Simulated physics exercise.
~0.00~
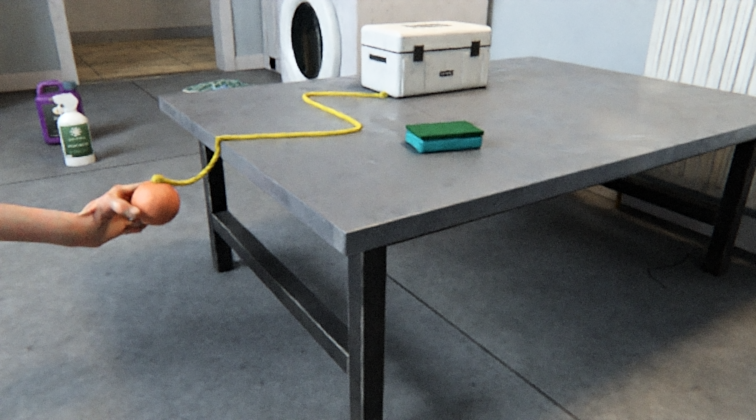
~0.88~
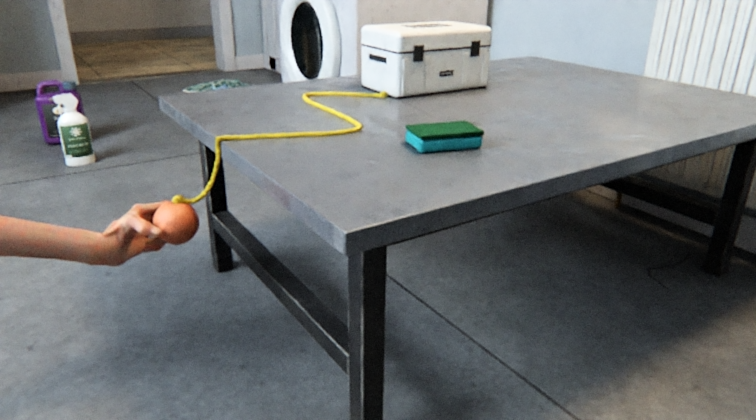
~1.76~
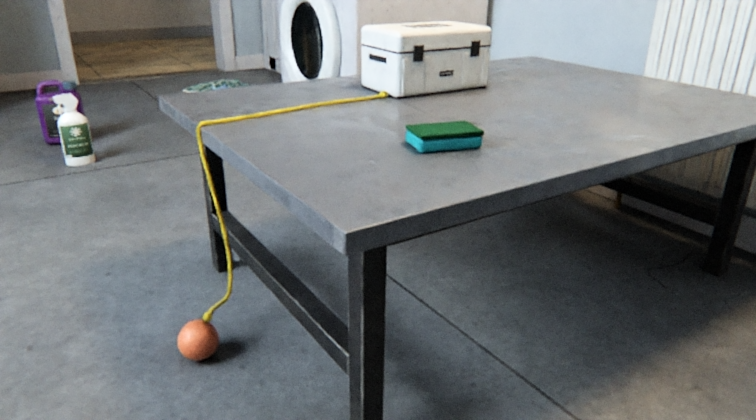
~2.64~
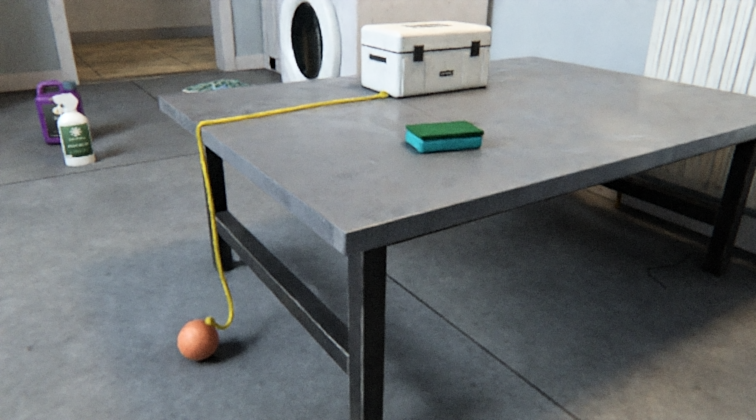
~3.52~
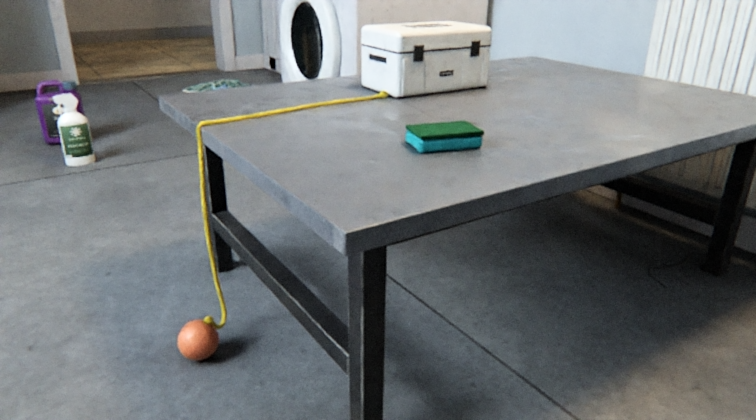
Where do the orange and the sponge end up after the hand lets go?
The orange ends up on the floor beside the table, while the sponge stays in its place on the tabletop.
